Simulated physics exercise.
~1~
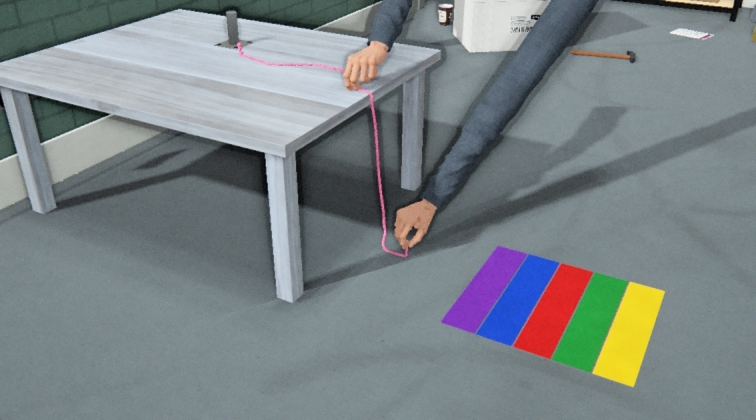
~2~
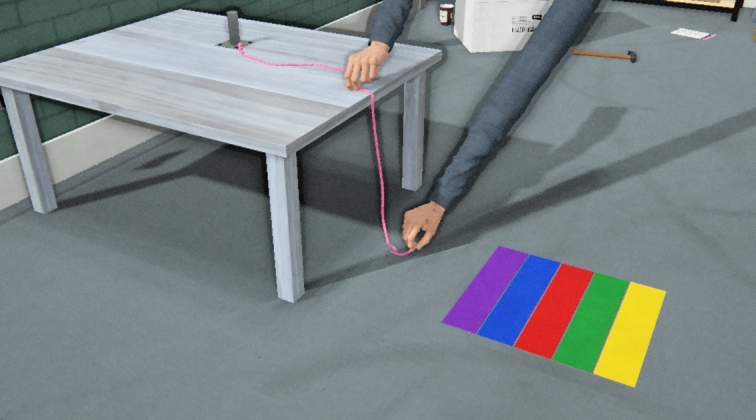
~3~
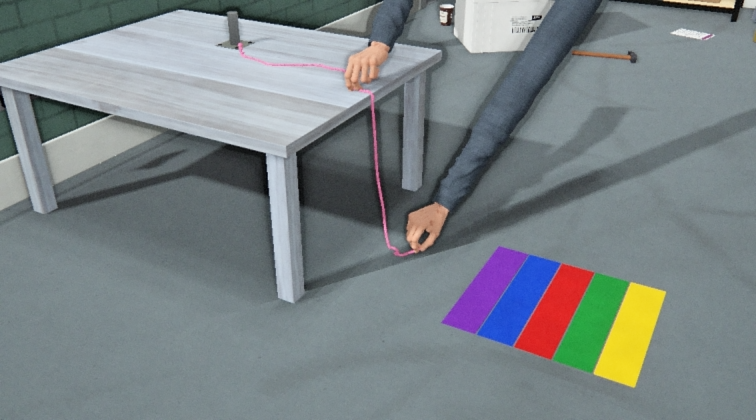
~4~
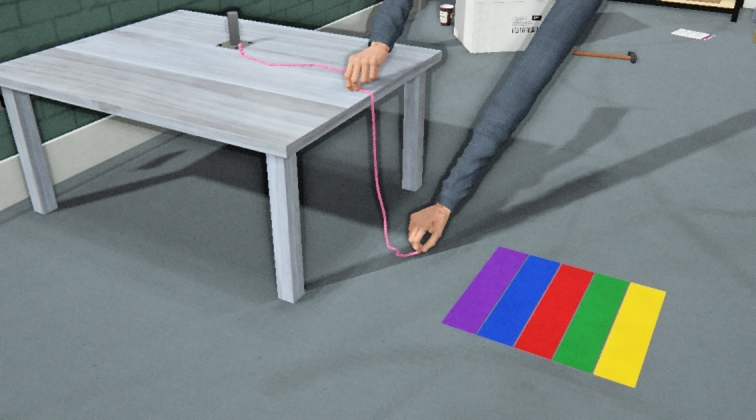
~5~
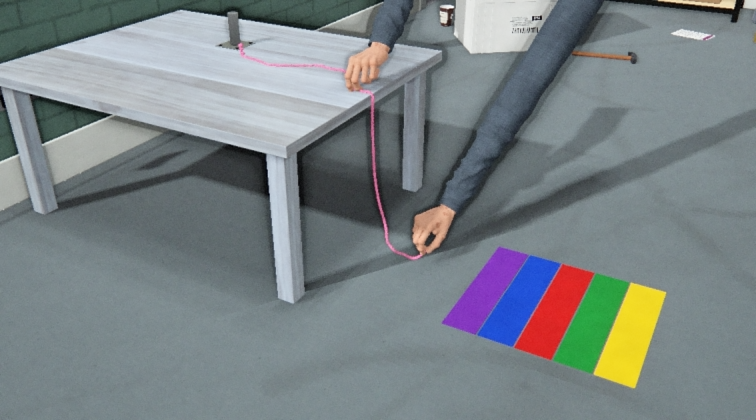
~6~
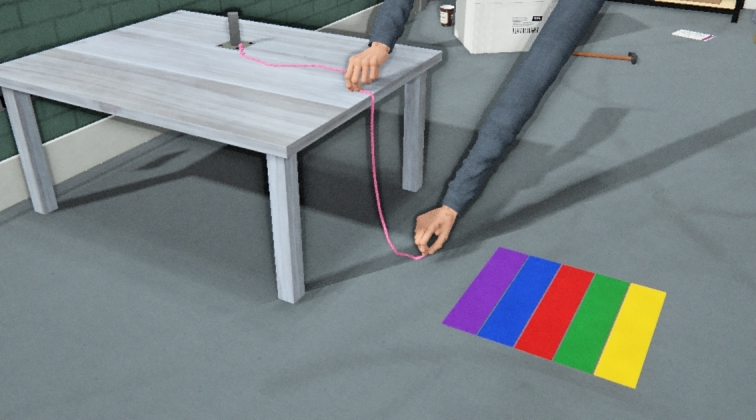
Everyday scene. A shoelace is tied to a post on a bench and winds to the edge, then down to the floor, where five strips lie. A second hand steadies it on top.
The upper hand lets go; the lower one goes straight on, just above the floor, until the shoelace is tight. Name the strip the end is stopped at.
Red.
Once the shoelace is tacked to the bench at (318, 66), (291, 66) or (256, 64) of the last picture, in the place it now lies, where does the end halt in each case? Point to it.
Going through the three tries, you get (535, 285), (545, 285) and (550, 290).
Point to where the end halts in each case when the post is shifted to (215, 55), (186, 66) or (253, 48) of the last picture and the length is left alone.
In pixels, the answers are (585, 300), (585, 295) and (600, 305).
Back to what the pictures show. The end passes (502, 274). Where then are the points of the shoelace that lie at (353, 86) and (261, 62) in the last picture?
They sit at (384, 105) and (288, 59), in that order.
Early on, end near (503, 274); over purple.
Midway, end near (544, 286); over red.
At the end of the slack, end near (570, 294); over red. Over red.
